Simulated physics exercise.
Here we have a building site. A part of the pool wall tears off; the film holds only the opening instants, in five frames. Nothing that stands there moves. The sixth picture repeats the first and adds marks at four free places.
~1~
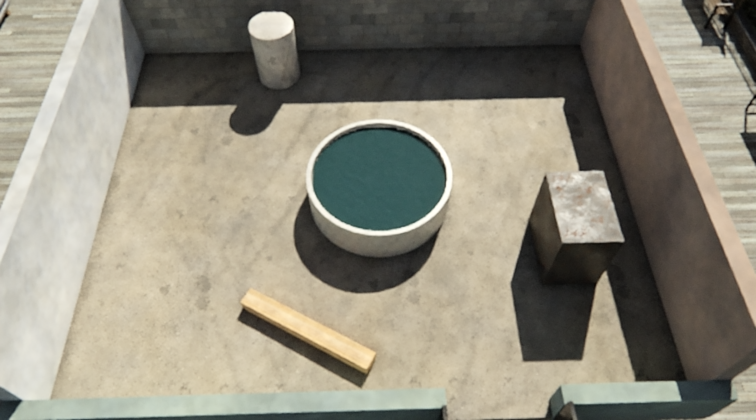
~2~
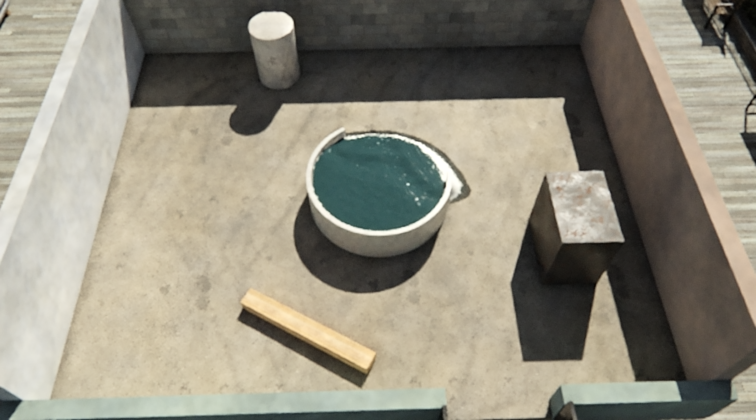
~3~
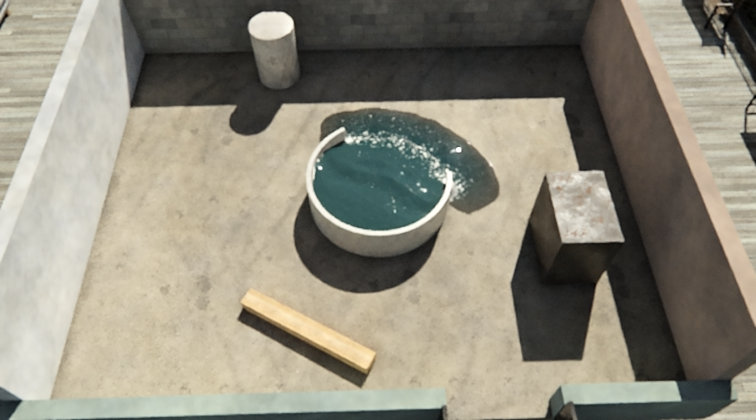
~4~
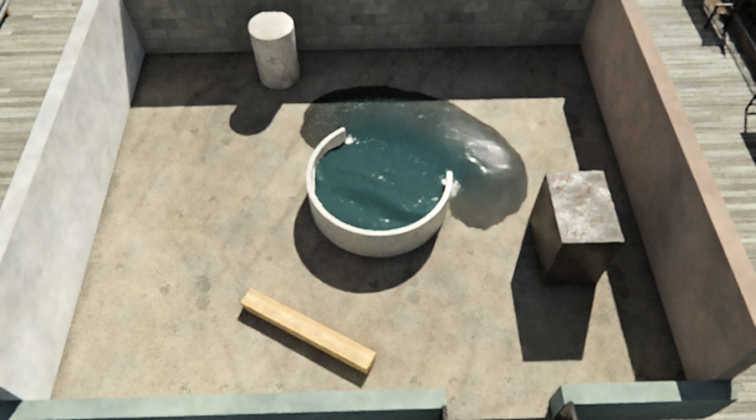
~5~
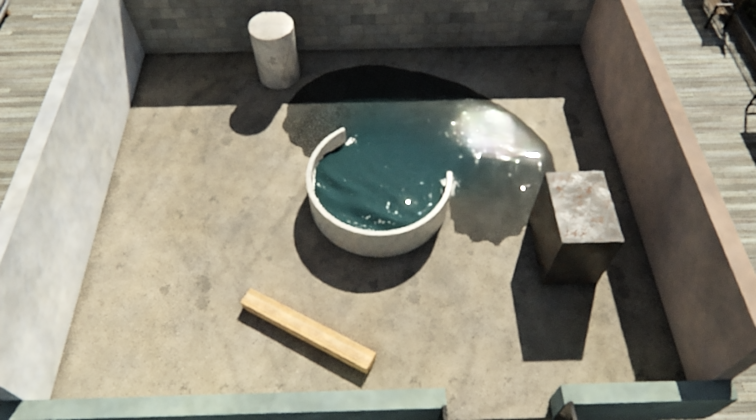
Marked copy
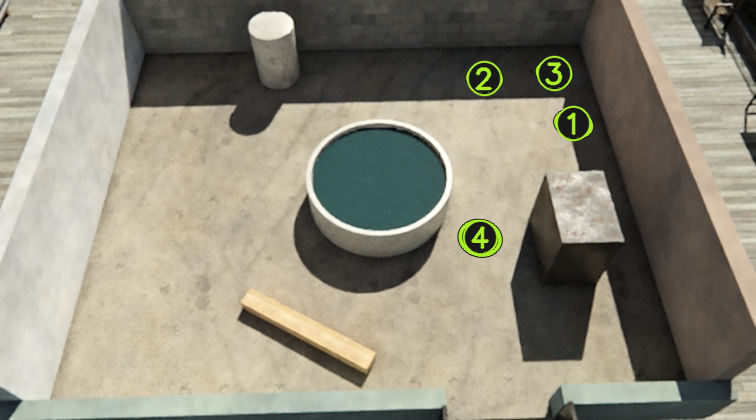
At first, a round, pale-walled pool full of dark green water sits still in a walled concrete yard, with a plank, a block and a cylinder around it. Then the far right part of its rim opens and water pours out, spreading across the ground toward the back wall and the block.
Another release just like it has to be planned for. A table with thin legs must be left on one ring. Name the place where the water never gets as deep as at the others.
Go for 4.
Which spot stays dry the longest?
That is spot 4.
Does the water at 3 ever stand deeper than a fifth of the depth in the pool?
Yes.
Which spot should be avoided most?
Spot 3.
On the marked copy, 1 at (573, 123); 2 at (484, 78); 3 at (554, 73); 4 at (480, 237).
With 1, the water peaks at about 36 % of the depth that stood in the pool.
With 2, the water peaks at about 35 % of the depth that stood in the pool.
With 3, the water peaks at about 60 % of the depth that stood in the pool.
With 4, the water peaks at about 12 % of the depth that stood in the pool.
